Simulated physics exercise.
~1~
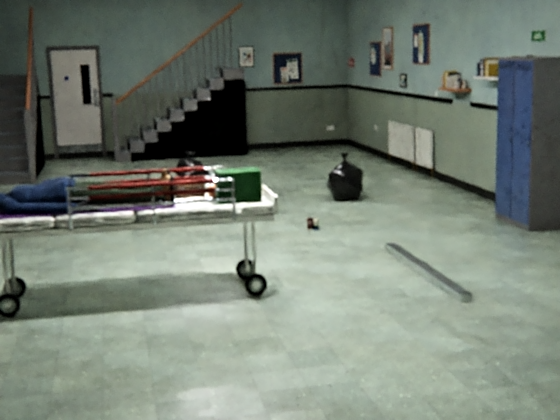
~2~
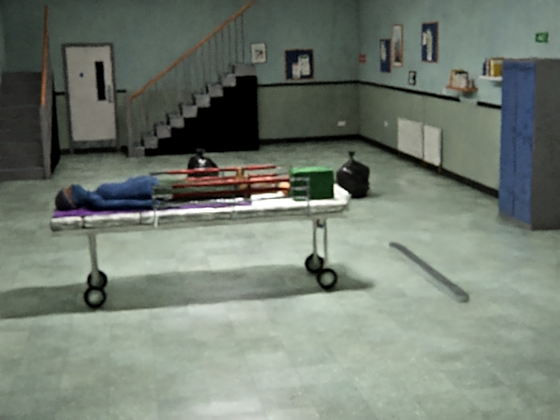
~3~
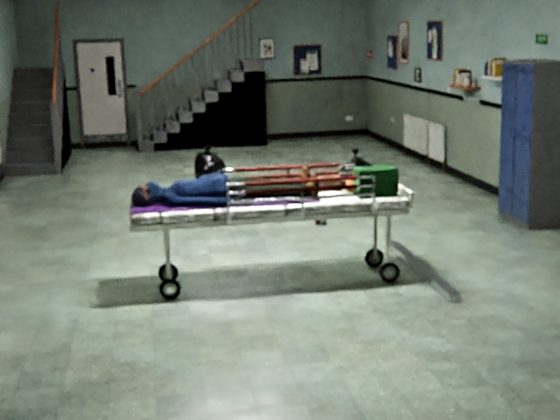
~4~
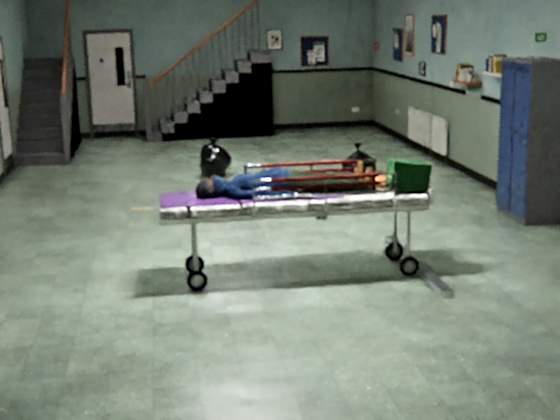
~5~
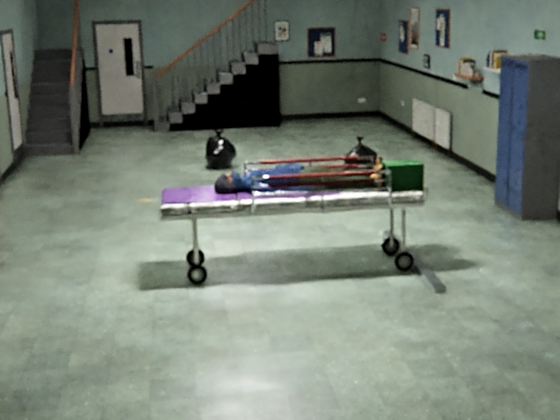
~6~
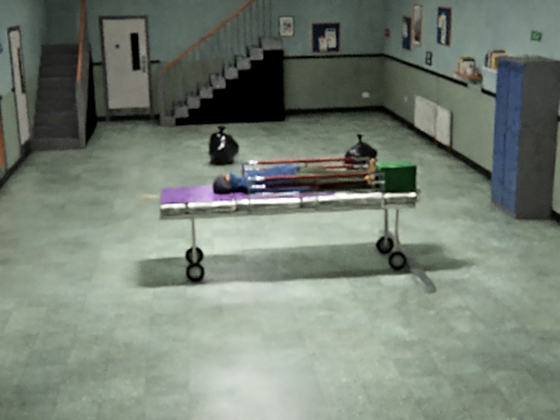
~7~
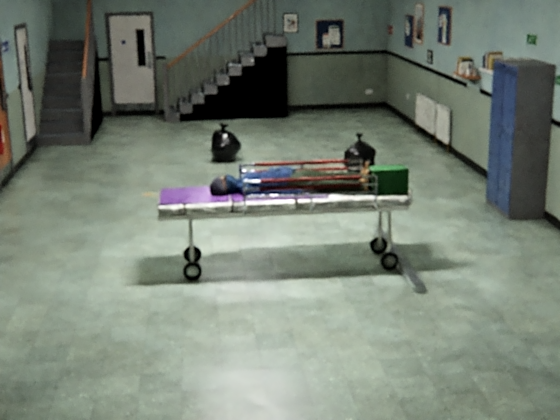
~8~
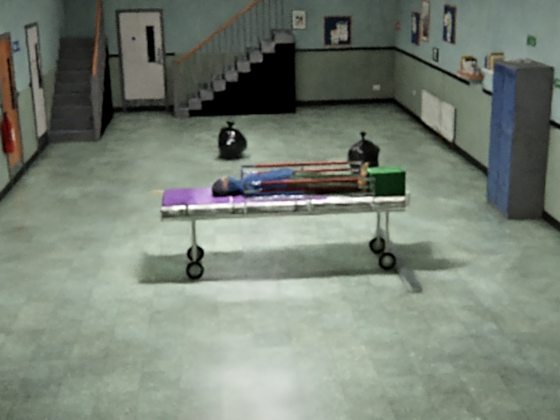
A trolley carrying a lying person rolls right and stops, the green holdall still on it.
